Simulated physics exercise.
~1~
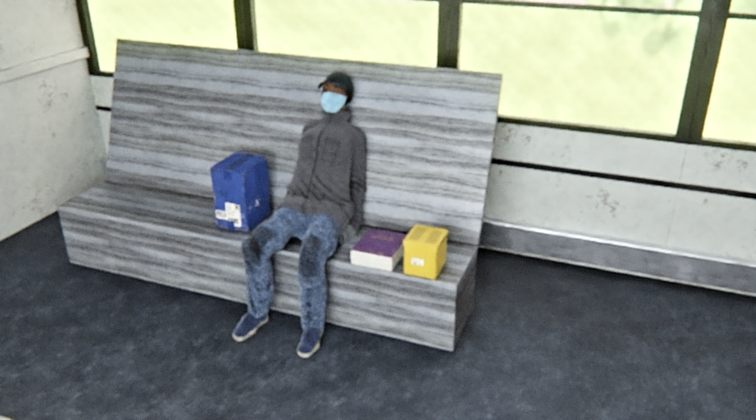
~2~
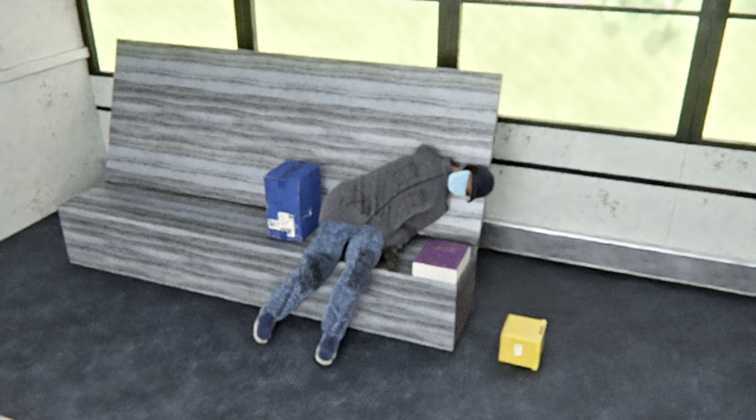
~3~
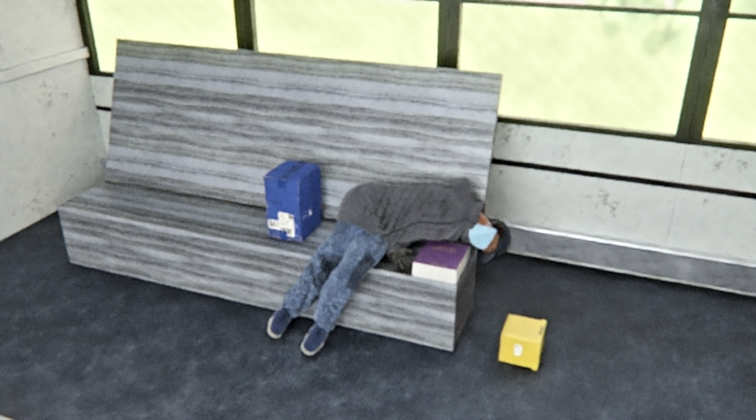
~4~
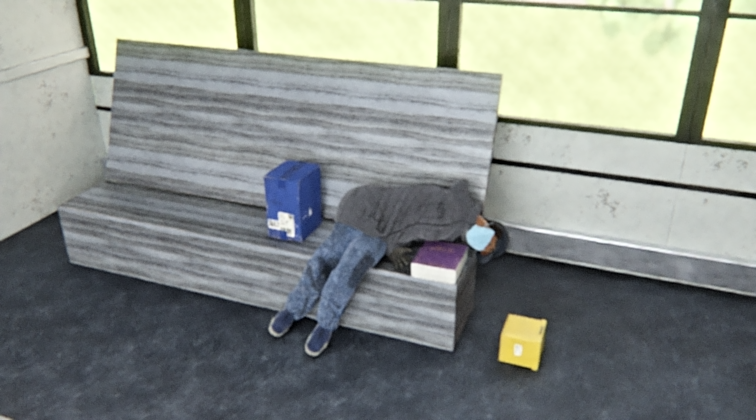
At the start, a commuter in a dark cap, pale blue face mask, grey jacket and jeans sits upright on a grey streaked bench, with a blue pack on the left and a purple folder and a yellow tub on the right. The commuter then topples sideways to the right, while the pack and folder slide the same way and the tub drops off the bench end onto the floor. The torso sinks flat beside the folder, the head hanging past the bench end. Finally the commuter lies slumped, hips still on the seat, with the upright pack and the folder still on the bench and the tub on the floor.
